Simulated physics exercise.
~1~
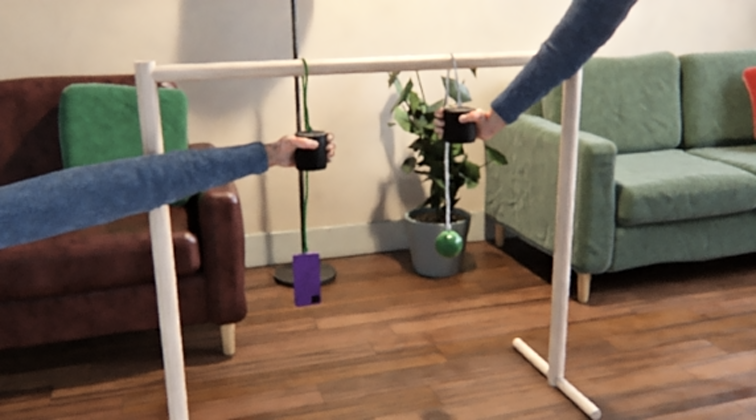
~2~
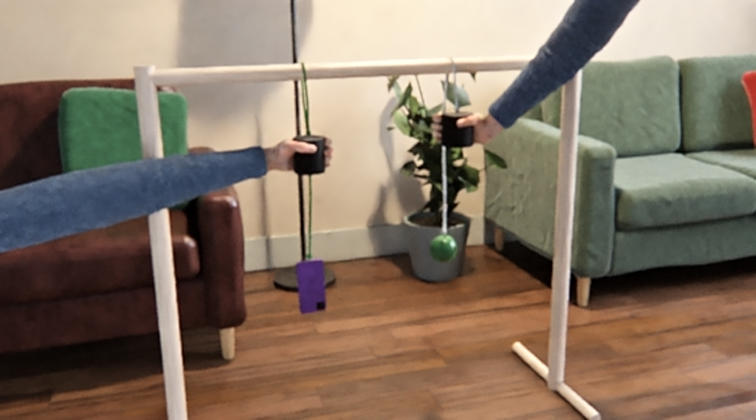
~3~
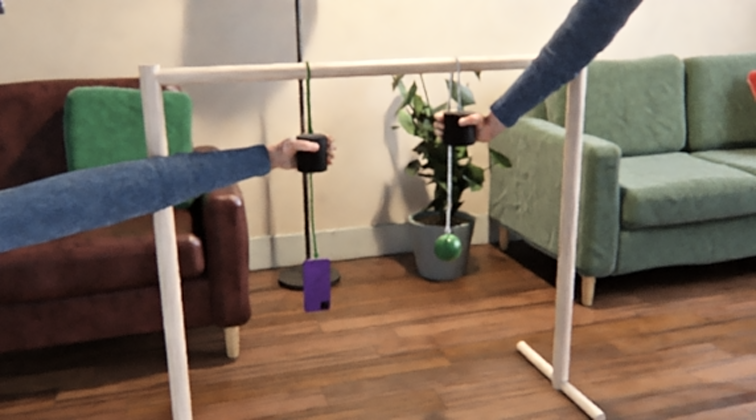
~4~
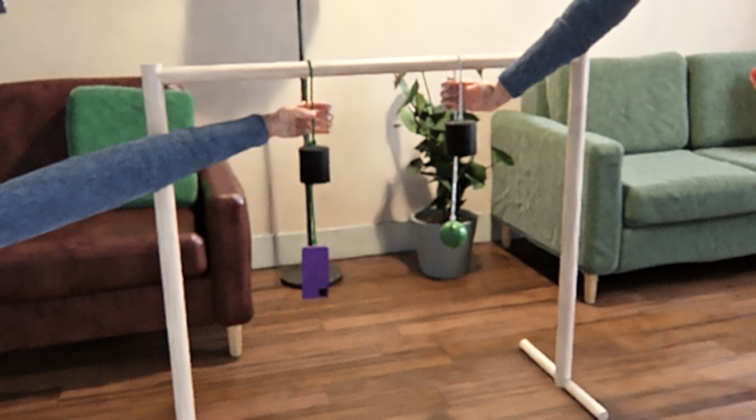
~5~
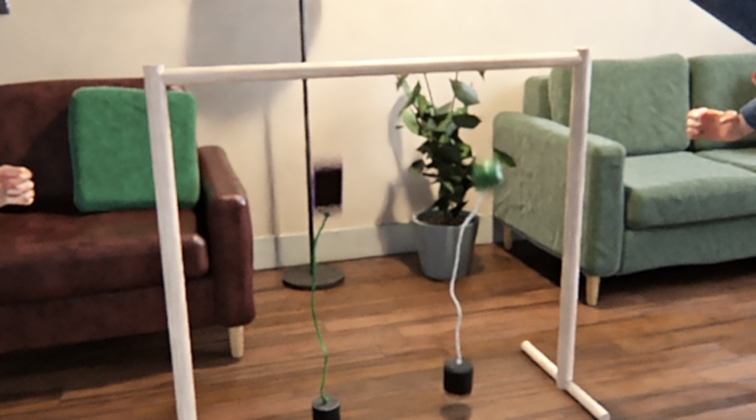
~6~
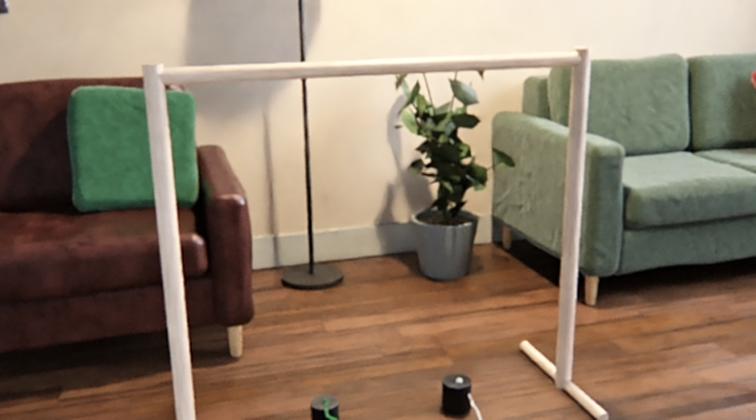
A pale wooden rail stands on a wood floor, seen from the front by a slightly swaying camera, with a brown sofa and green cushion to the left and a potted plant and green sofa behind. Two blue-sleeved arms grip black cylinders on cords draped over the bar, a purple phone hanging from the left green cord and a green apple or ball from the right white one. Both hands let go, and the cylinders drop as the hanging things rise. The cords slip off the bar, flinging the phone and green ball upward. Finally both cylinders rest on the floor beneath the bare rail, the other two things out of sight.
